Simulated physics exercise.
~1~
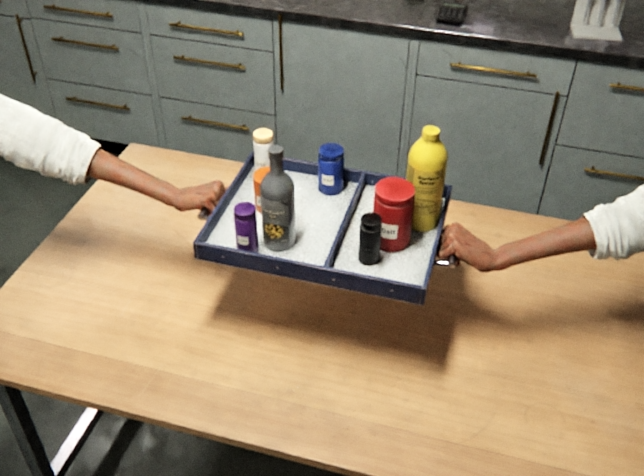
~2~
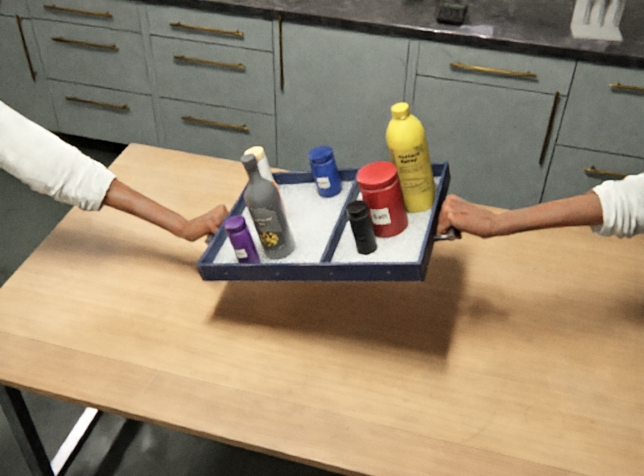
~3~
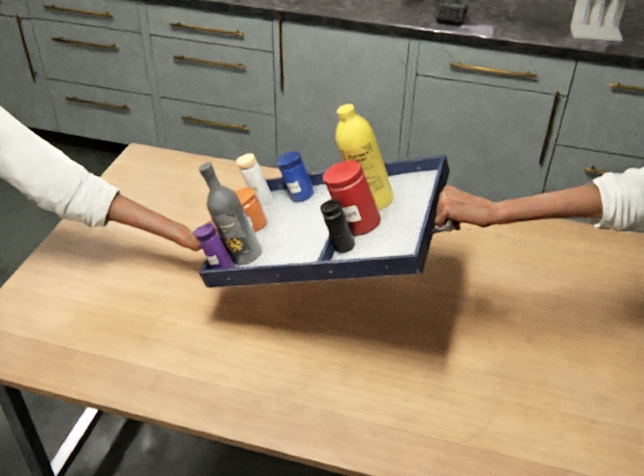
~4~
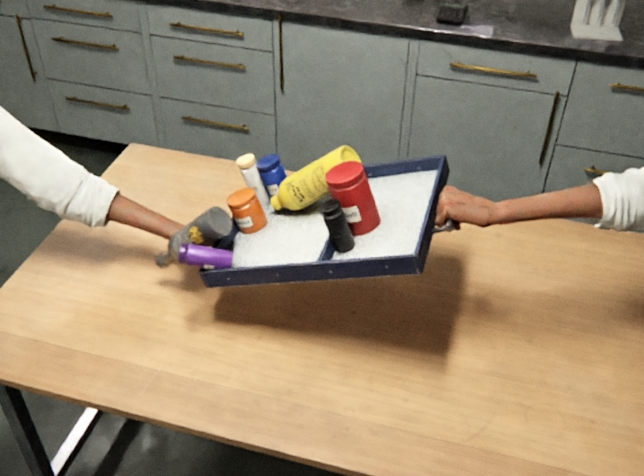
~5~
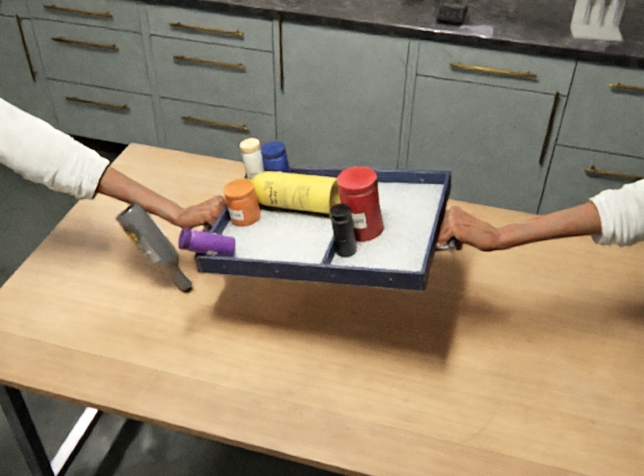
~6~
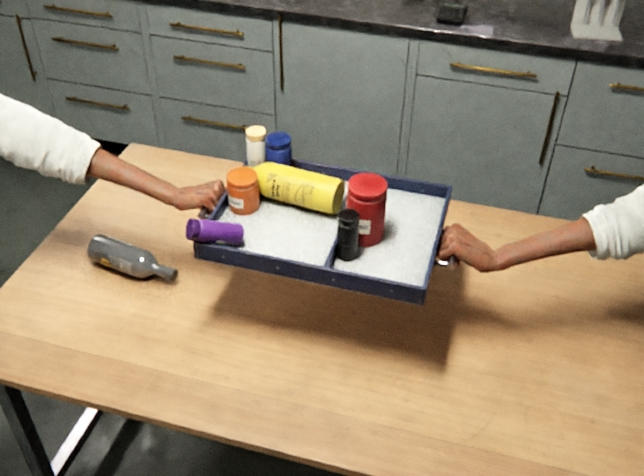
A hand-held tray tips left and levels, toppling two containers and dropping the grey bottle onto the table.
